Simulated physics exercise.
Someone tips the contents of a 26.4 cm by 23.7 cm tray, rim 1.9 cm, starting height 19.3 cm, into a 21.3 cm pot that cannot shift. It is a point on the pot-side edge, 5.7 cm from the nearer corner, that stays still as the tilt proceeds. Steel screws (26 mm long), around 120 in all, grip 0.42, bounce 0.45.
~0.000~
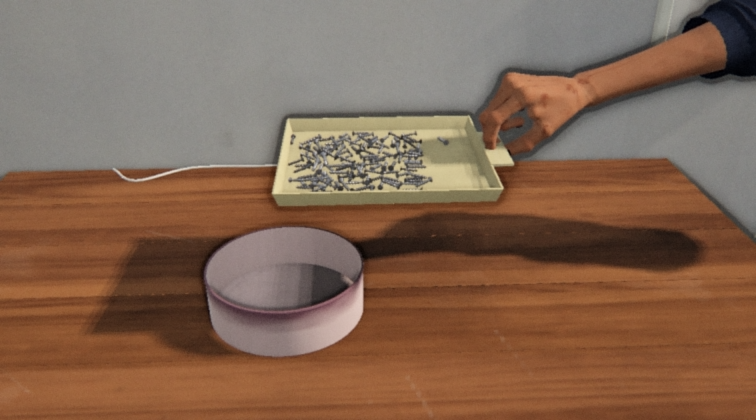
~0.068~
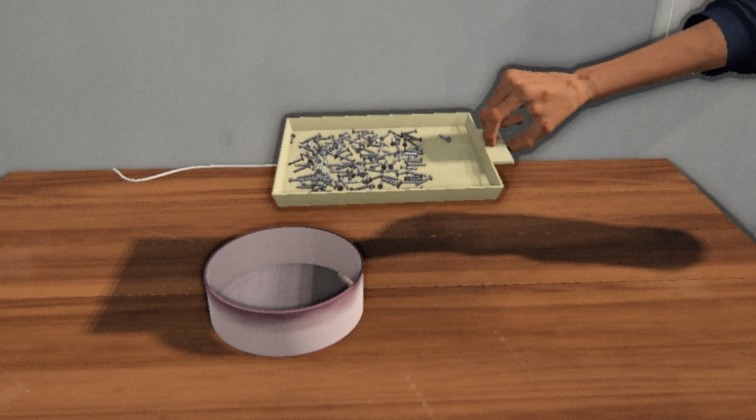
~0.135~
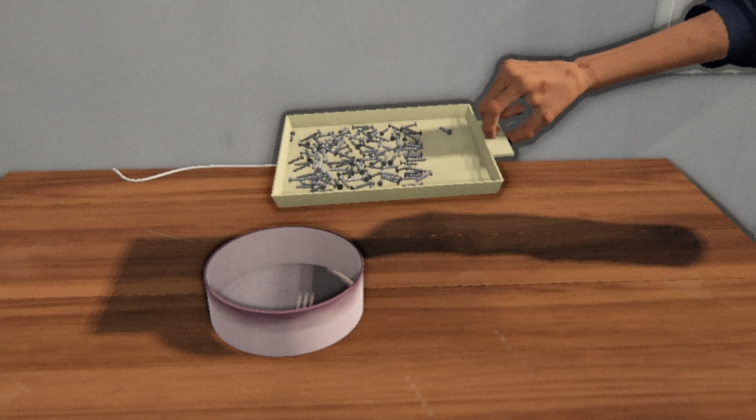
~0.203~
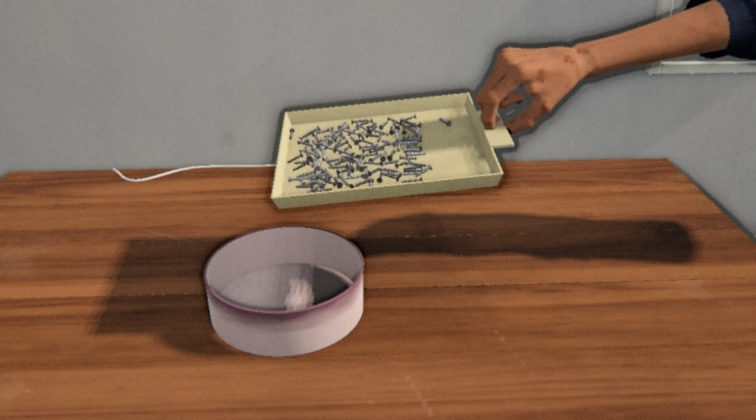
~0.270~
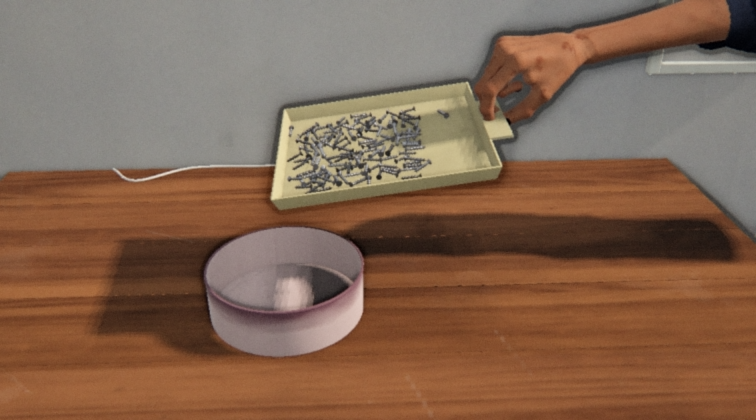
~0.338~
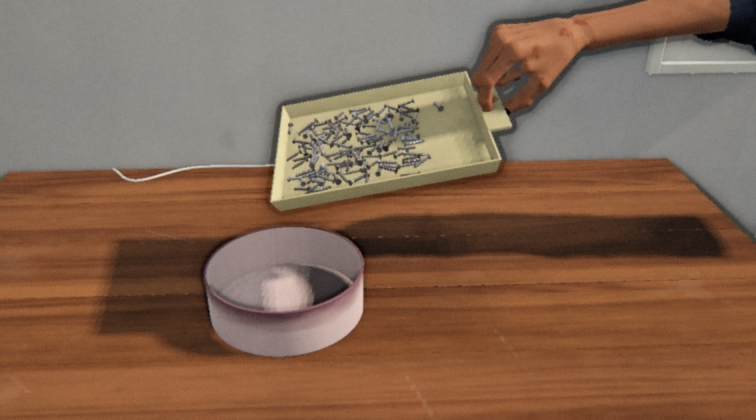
A hand and forearm in a dark sleeve reach in from the right above a brown wooden table against a grey wall, seen from the front and slightly above. The fingers grip the tab of a pale yellow tray scattered with small steel screws, behind a round pinkish-white pot, with a thin white cord at left. The hand slowly raises the tray's right side, tilting it slightly left, while a pale patch grows inside the pot and the view stays still.
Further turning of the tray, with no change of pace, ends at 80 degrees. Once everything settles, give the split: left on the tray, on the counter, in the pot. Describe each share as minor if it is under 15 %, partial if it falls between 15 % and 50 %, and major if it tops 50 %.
Left on the tray: Only a little; counter: Only a little; pot: The main mass.
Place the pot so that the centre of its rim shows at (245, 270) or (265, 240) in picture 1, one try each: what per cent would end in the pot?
Around 100 per cent, then around 5 per cent.
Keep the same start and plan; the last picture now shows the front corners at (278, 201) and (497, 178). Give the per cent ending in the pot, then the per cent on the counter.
Per cent by place - pot 90, counter 10.
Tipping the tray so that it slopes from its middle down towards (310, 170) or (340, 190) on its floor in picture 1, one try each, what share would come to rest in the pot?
Estimate: Some 75 % and some 95 % respectively.
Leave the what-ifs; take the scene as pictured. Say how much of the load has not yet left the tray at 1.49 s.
About 100% of the load.
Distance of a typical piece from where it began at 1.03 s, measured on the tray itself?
About 7 cm.
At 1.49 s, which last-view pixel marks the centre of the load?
Expected load position: Near (287, 168).
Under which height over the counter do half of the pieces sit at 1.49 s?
Roughly 22 cm above the counter.
Then, at 1.03 s, tilt 44 degrees; the tray holds 100 %, the pot 0 %.
After 1.49 s, tilt 65 degrees; the tray holds 100 %, the pot 0 %.
Then, at 2.02 s, tilt 80 degrees; the tray holds 5 %, the pot 75 %.
By 2.8 s all is still; tray 0 %, counter 0 %, pot 95 %.
